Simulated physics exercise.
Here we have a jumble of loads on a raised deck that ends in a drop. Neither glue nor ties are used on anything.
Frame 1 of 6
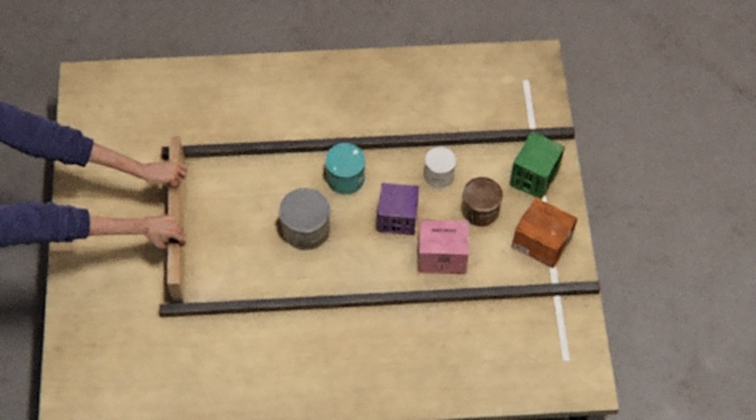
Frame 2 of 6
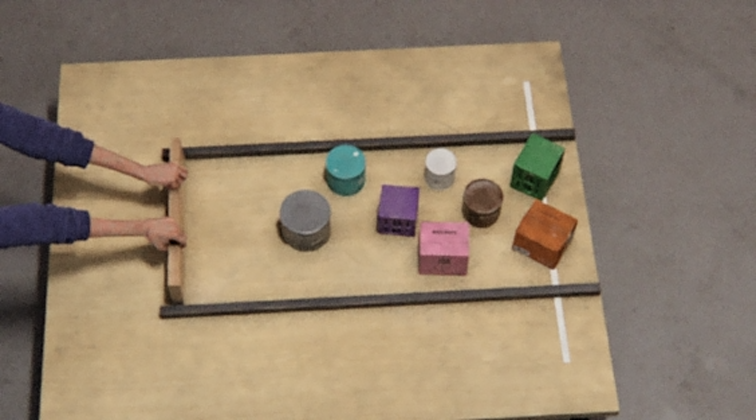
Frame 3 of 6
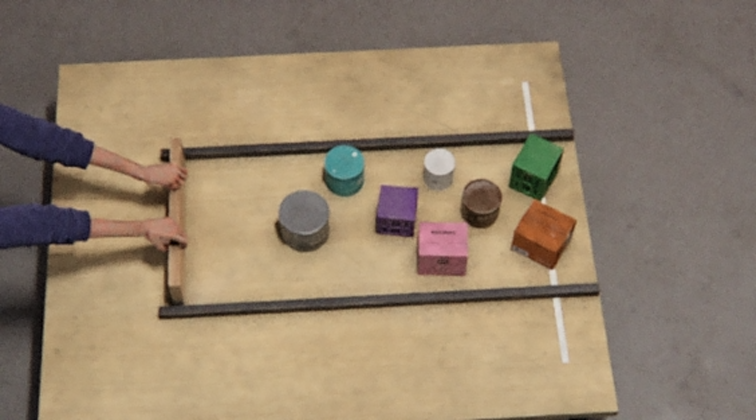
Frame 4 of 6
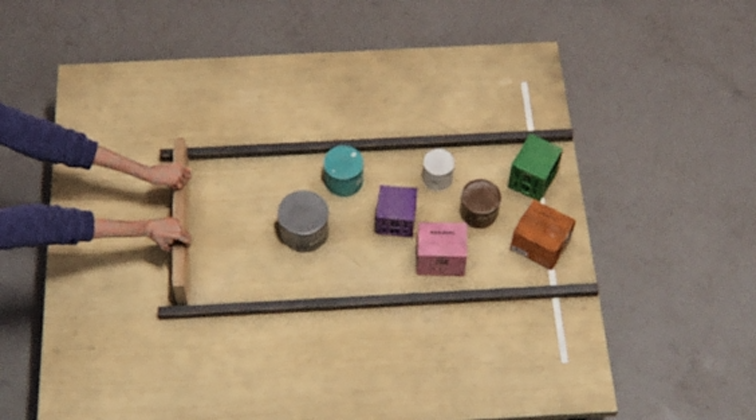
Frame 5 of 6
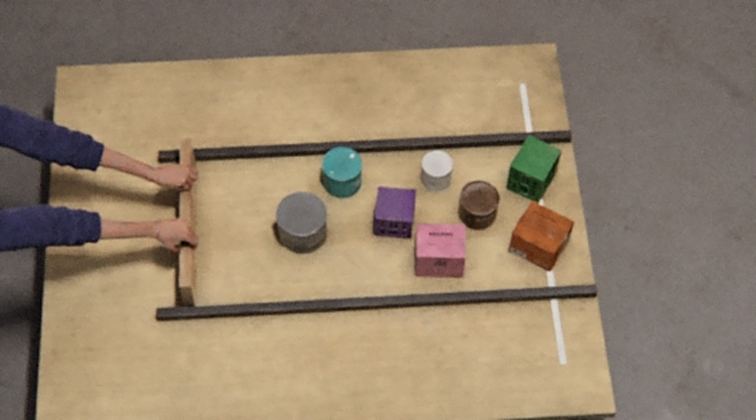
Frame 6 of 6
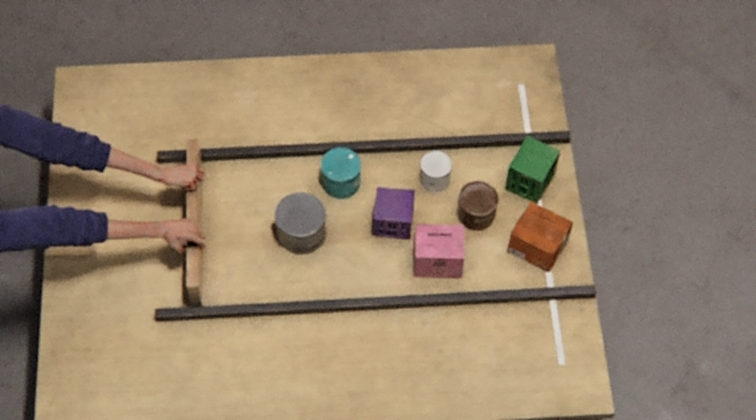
The clip shows two hands holding a wooden plank between dark rails on a table, with colourful boxes and round containers to the right; the hands slide the plank slightly rightward, while the objects stay essentially still.
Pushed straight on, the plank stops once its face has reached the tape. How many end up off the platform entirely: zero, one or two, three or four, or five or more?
It is going to spill five or more of them.
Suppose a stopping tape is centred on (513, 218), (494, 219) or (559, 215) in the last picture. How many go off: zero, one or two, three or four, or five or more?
Well, in the order given, it's three to four, just one or two and more than four.
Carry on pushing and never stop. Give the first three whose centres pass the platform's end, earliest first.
In order: The brown pail, the green crate, the orange parcel.
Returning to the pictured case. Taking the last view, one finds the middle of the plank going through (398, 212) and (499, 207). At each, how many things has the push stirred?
At that stage 6; at the next, 8.
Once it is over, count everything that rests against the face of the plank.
It touches 3.
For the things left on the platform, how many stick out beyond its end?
The total would be 2.
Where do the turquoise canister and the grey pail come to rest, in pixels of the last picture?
Turquoise canister: About (555, 162); grey pail: About (567, 212).
A little later, none off yet; green crate at rest near (532, 170); orange parcel at rest near (540, 237); brown pail at rest near (477, 206).
Next, none off yet; green crate shifted a little near (541, 162); orange parcel shifted a little near (545, 239); brown pail shifted about its own width near (528, 198).
When it is over, the number that fall off is five or more; down, purple crate, white canister, brown pail, orange parcel and green crate.
